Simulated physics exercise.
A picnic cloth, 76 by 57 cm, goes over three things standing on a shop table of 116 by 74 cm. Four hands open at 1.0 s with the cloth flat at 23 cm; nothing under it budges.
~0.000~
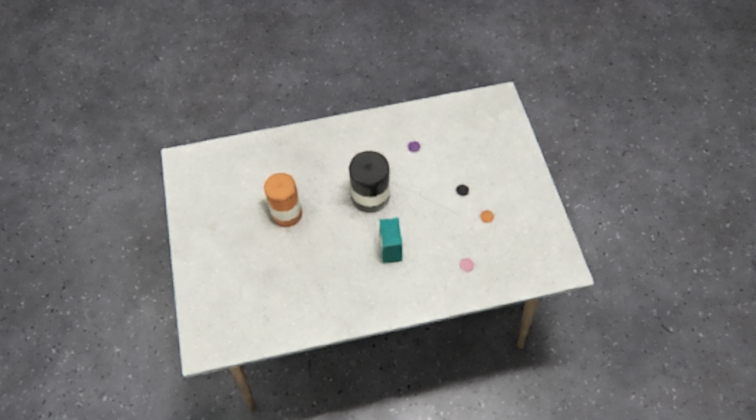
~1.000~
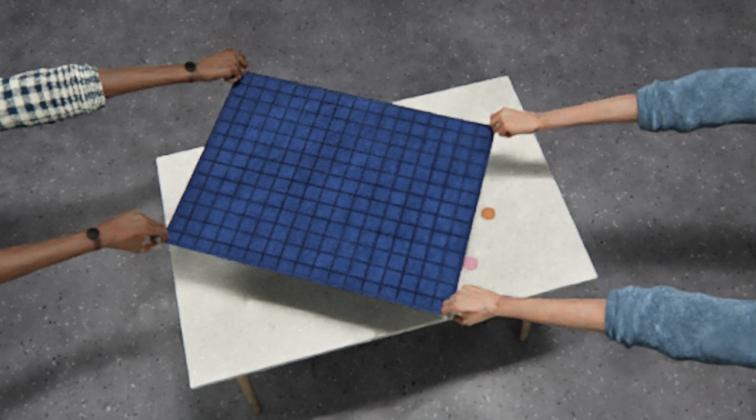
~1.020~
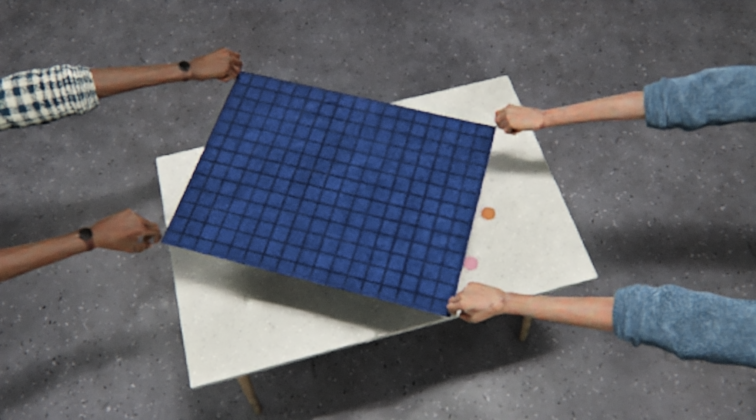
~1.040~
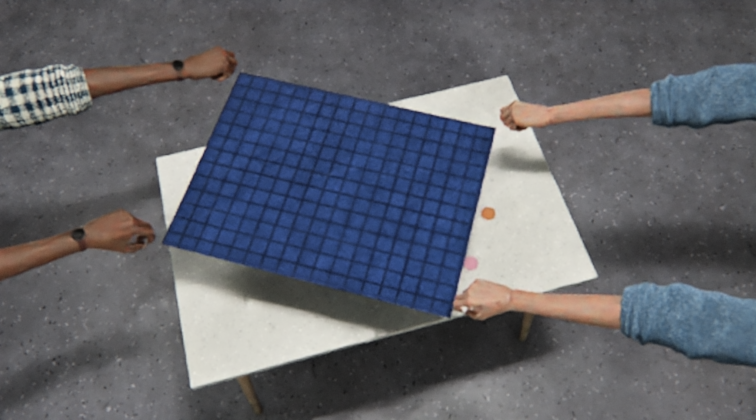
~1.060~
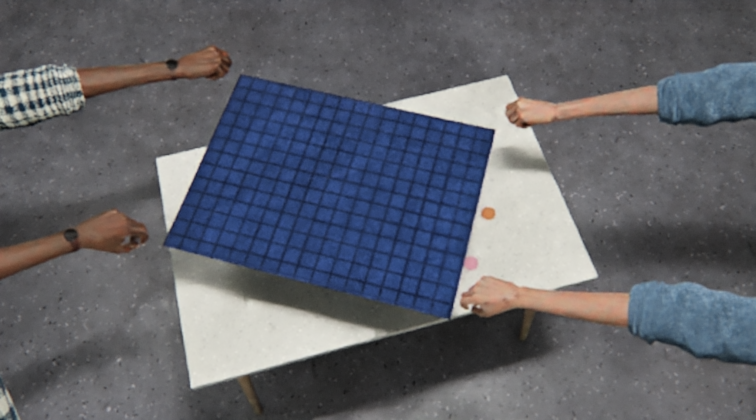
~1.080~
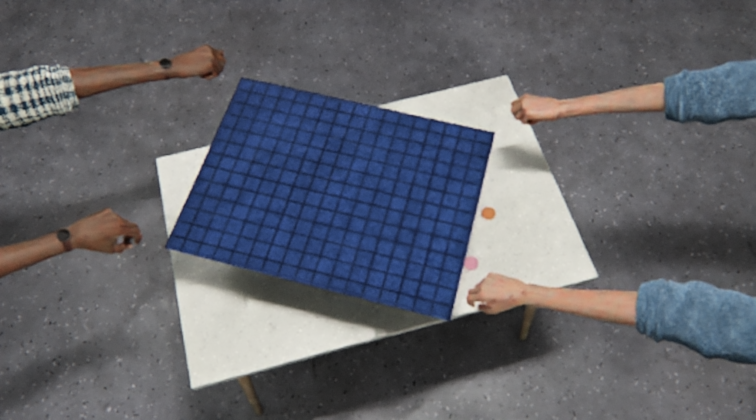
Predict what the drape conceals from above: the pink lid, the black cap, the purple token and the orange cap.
The pink lid remains in the open, the black cap remains in the open, the purple token remains in the open, the orange cap remains in the open.
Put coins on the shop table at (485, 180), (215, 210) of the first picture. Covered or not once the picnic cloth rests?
The first still shows; the second stays uncovered.
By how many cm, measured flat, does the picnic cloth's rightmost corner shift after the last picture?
Some 12 cm.
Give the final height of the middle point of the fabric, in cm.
About 17 cm.
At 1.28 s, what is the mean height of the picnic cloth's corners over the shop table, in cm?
Some 1 cm up.
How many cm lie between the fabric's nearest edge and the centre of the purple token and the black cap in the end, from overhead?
Roughly 5 cm, 4 cm.
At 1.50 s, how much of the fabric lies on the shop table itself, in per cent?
Some 20 per cent.
After 1.3 s, 20 % of it is down, spanning 79 by 75 cm, above no small thing.
After 1.5 s, 20 % of it is down, spanning 79 by 74 cm, above no small thing.
After 1.7 s, 20 % of it is down, spanning 76 by 74 cm, above no small thing.
After 1.9 s, 20 % of it is down, spanning 76 by 73 cm, above no small thing.
After 2.7 s, 20 % of it is down, spanning 76 by 73 cm, above no small thing.
